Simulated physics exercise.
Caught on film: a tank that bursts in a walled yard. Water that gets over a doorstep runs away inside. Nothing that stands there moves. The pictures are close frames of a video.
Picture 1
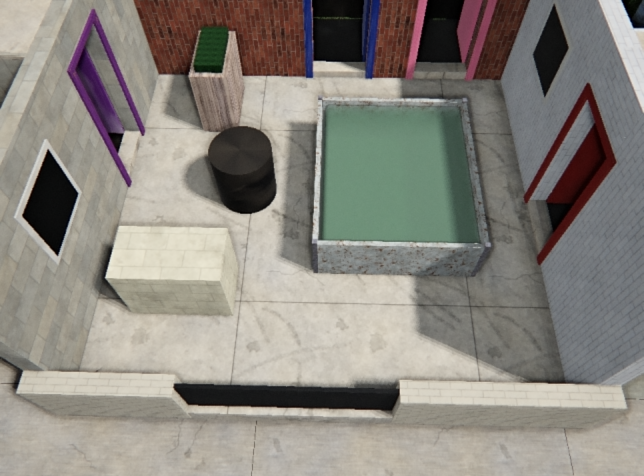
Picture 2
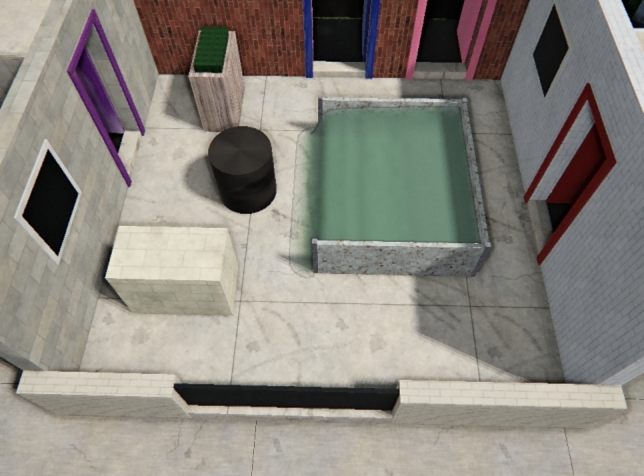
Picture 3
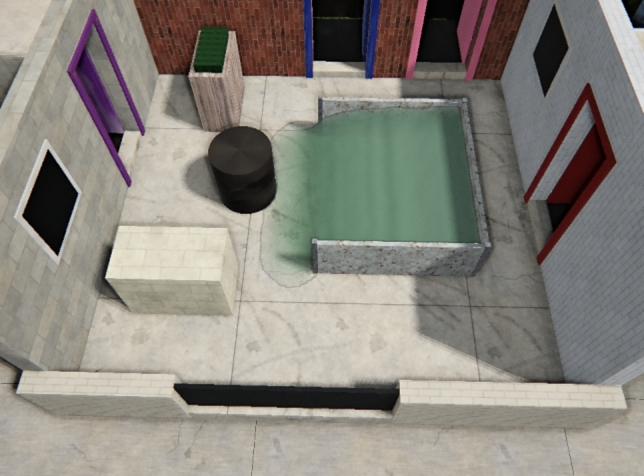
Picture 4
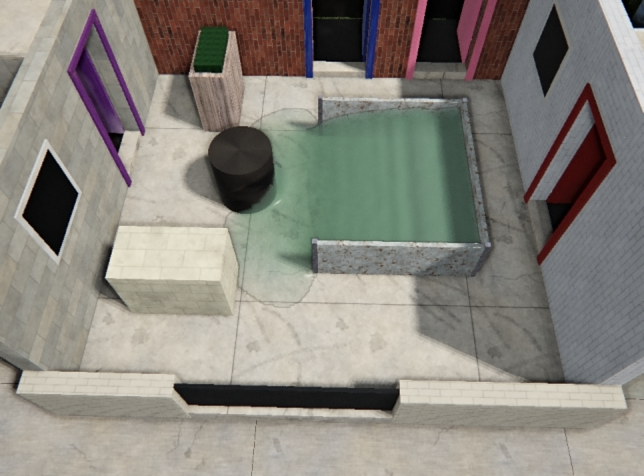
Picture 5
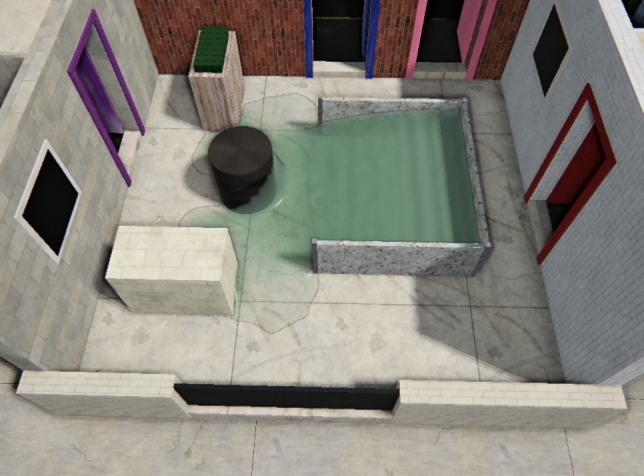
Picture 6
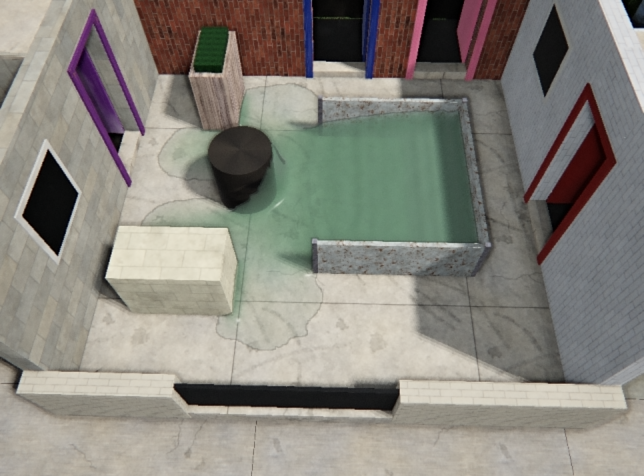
The clip opens on a walled yard with still green water filling a stone-sided tank, beside a dark cylinder and a pale block. The tank's left side disappears and water pours out leftward across the paving, spreading around the cylinder and along the block in a thin, uneven sheet.
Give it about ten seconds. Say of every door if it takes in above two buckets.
One by one: The red door floods; the blue door holds within the limit; the purple door floods; the pink door holds within the limit.
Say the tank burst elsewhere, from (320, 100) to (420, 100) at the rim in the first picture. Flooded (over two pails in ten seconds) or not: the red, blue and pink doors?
Red door stays under, blue door is over, pink door passes that mark.
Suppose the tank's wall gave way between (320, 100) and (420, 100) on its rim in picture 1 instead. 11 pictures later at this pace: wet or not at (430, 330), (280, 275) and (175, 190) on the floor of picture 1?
One after the other: No water, clear, no water.
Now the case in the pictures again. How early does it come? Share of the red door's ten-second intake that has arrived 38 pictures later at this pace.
Some 0 per cent.
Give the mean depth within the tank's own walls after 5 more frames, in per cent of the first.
Close to 50 %.
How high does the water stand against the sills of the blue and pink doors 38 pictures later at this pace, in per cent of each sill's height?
Near 70 and 50 in a hundred.
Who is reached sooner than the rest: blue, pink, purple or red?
That is the purple one.
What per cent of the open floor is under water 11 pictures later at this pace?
About 60 per cent.
A moment on, water covers 40 % of the floor; the red door not reached, the blue door not reached, the purple door over two buckets in, the pink door not reached.
Next, water covers 60 % of the floor; the red door not reached, the blue door wet at the sill, nothing in, the purple door far over two buckets in, the pink door not reached.
Then, water covers 85 % of the floor; the red door not reached, the blue door wet at the sill, nothing in, the purple door far over two buckets in, the pink door wet at the sill, nothing in.
Later, water covers 95 % of the floor; the red door wet at the sill, nothing in, the blue door wet at the sill, nothing in, the purple door far over two buckets in, the pink door wet at the sill, nothing in.
In the end, water covers 100 % of the floor; the red door over two buckets in, the blue door wet at the sill, nothing in, the purple door far over two buckets in, the pink door wet at the sill, nothing in.
